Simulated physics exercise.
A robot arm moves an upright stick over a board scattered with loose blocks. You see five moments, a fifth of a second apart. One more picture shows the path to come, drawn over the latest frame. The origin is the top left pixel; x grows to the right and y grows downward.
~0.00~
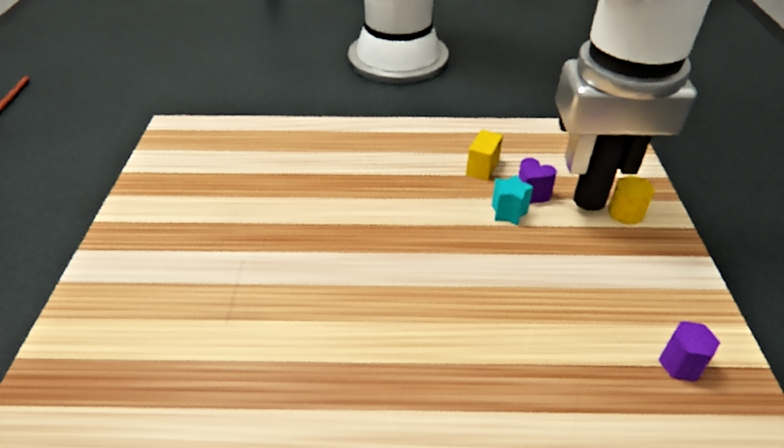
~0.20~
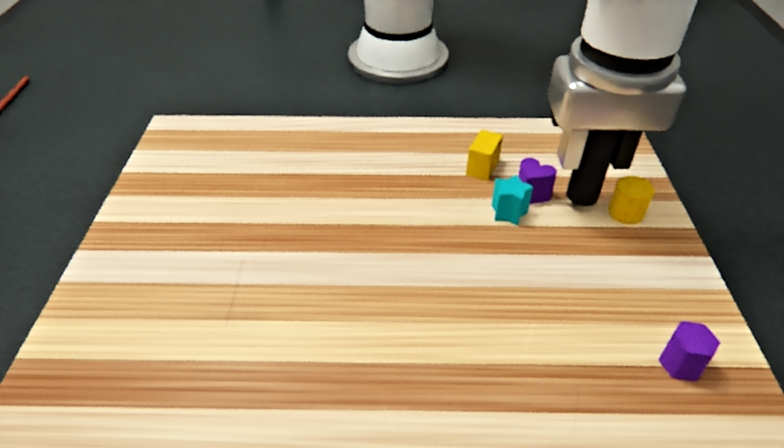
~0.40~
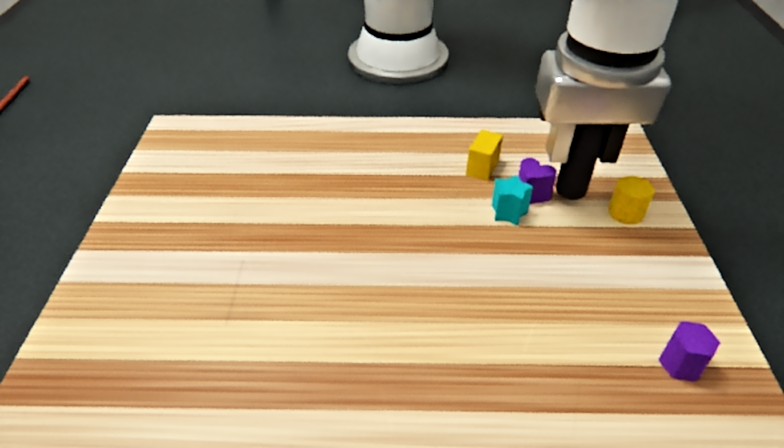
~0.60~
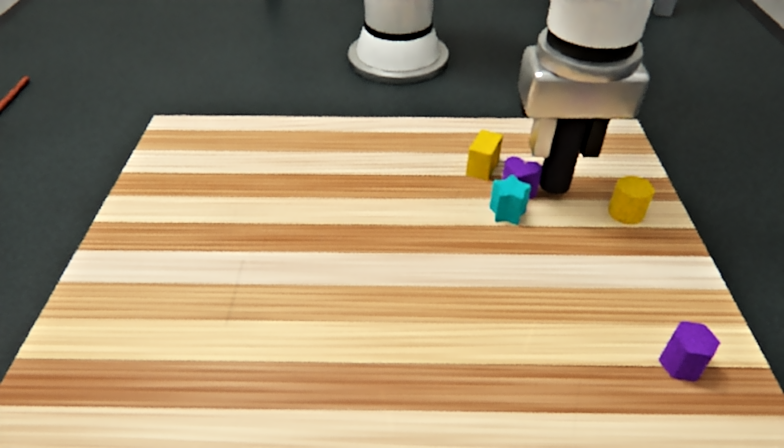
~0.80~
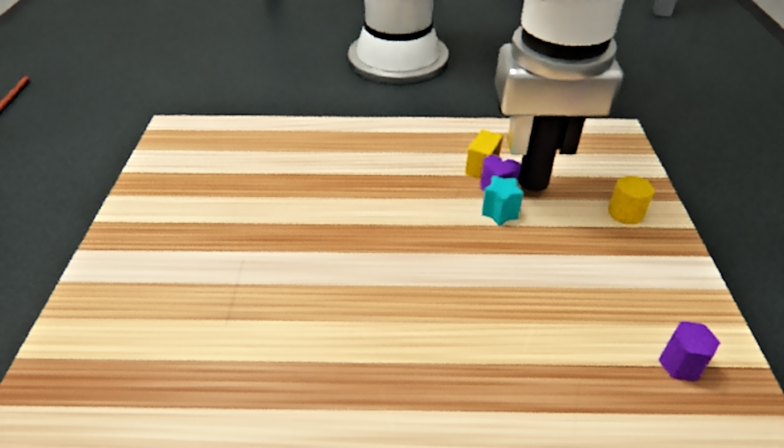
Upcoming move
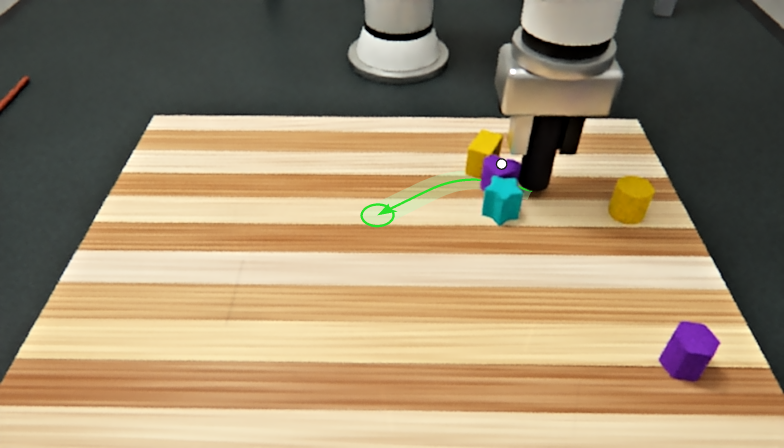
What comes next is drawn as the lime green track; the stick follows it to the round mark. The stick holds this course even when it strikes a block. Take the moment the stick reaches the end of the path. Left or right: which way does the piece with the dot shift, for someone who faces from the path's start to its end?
It is pushed towards the left-hand side.
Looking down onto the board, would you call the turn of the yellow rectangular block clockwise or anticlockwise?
Clockwise rotation.
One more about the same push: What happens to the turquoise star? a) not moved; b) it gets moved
My pick is a.
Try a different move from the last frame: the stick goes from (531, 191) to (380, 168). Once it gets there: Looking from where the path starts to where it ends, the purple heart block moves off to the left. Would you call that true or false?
This is true.
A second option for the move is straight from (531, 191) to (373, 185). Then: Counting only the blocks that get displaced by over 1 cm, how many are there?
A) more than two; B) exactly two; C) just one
C - just one.
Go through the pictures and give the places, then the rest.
The first picture shows lower end of the stick at (589, 201), tops of blocks, yellow rectangular block at (486, 141), purple heart block at (537, 168), turquoise star at (513, 186).
The second picture shows stick at (582, 196), blocks as before.
The third picture shows stick at (571, 190), blocks as before.
The fourth picture shows stick at (554, 185), purple heart block at (523, 166).
The fifth picture shows stick at (533, 182), yellow rectangular block at (486, 141), purple heart block at (502, 164), turquoise star at (504, 186).
The drawn path runs from (531, 191) via (475, 180) and (425, 192), ending at (378, 215); the dot is on the purple heart block.
On the path given first. One third of the way, stick at (476, 171); yellow rectangular block at (473, 137), turned 50° clockwise; purple heart block at (456, 166), turned 75° anticlockwise.
Two thirds of the way, stick at (425, 183); yellow rectangular block at (472, 137), turned 55° clockwise; purple heart block at (425, 185).
At the end, stick at (377, 206); yellow rectangular block at (472, 137), turned 55° clockwise; purple heart block at (420, 193), turned 190° anticlockwise; turquoise star not moved.
